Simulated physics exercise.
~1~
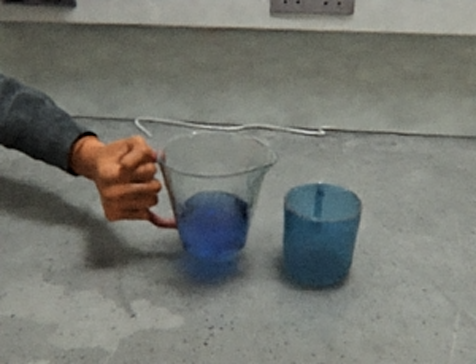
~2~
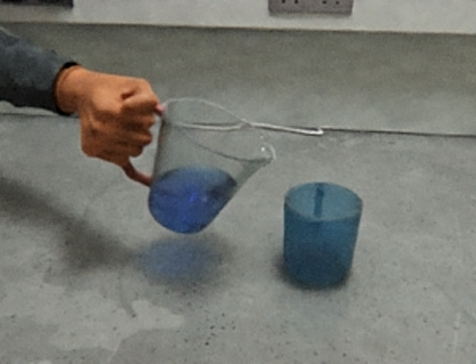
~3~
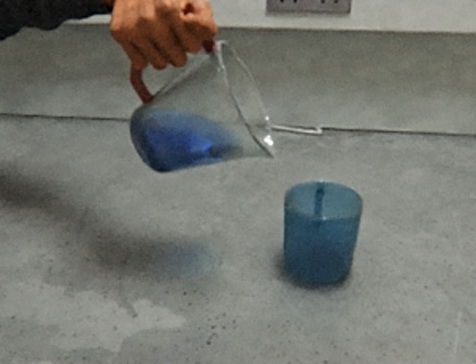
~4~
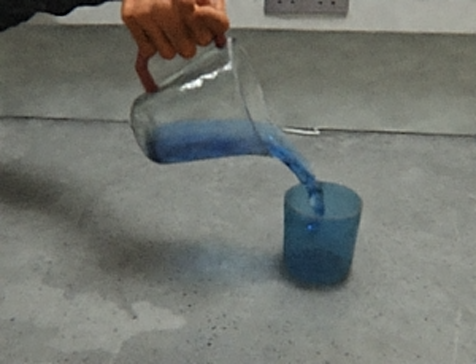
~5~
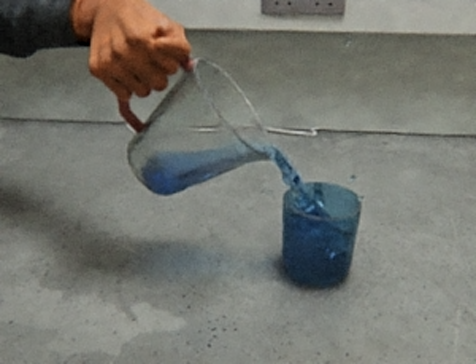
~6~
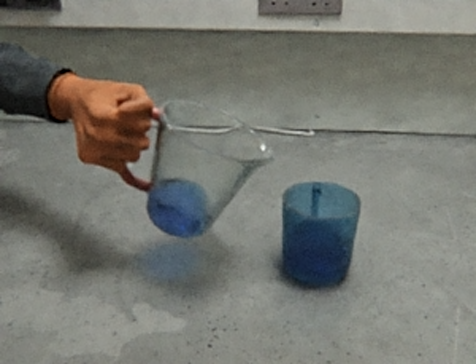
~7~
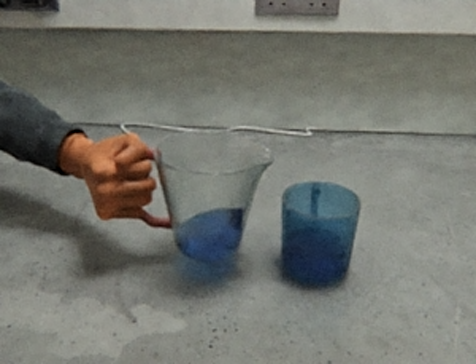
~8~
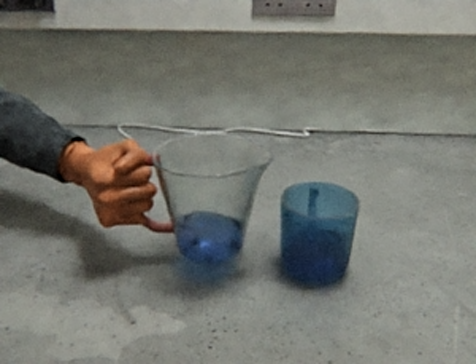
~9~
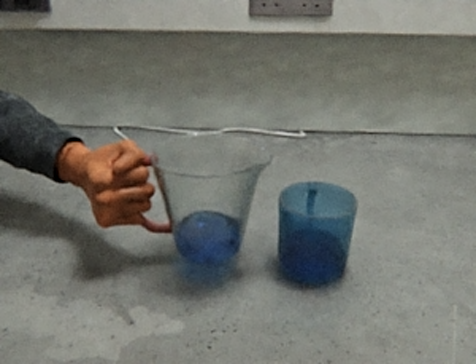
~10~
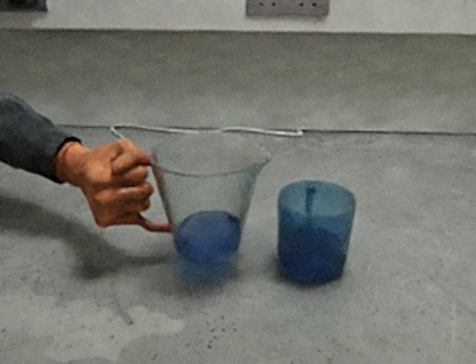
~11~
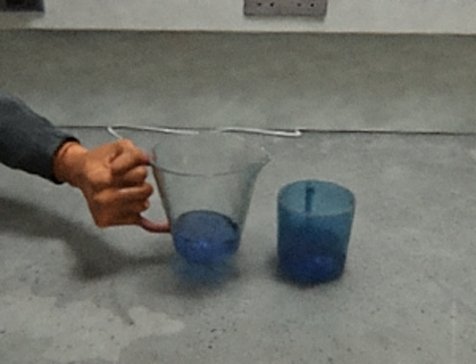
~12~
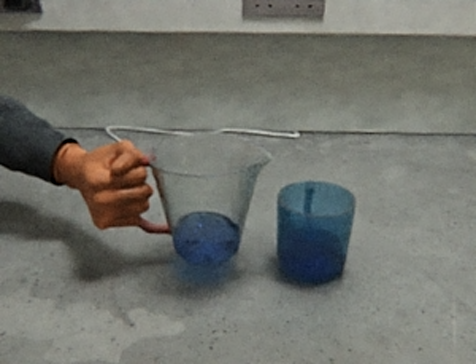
At first, a hand holds a clear flared jug of blue water by its handle on a grey counter, beside a blue mug on the right. The hand lifts the jug and tips it to the right, swinging it up until it leans steeply over the mug. A blue stream runs from the spout into the mug. The hand then eases the jug back, and the stream stops as it swings down toward level. Finally, the jug is upright beside the mug, still held, with less blue water left in it, while the mug holds some too.
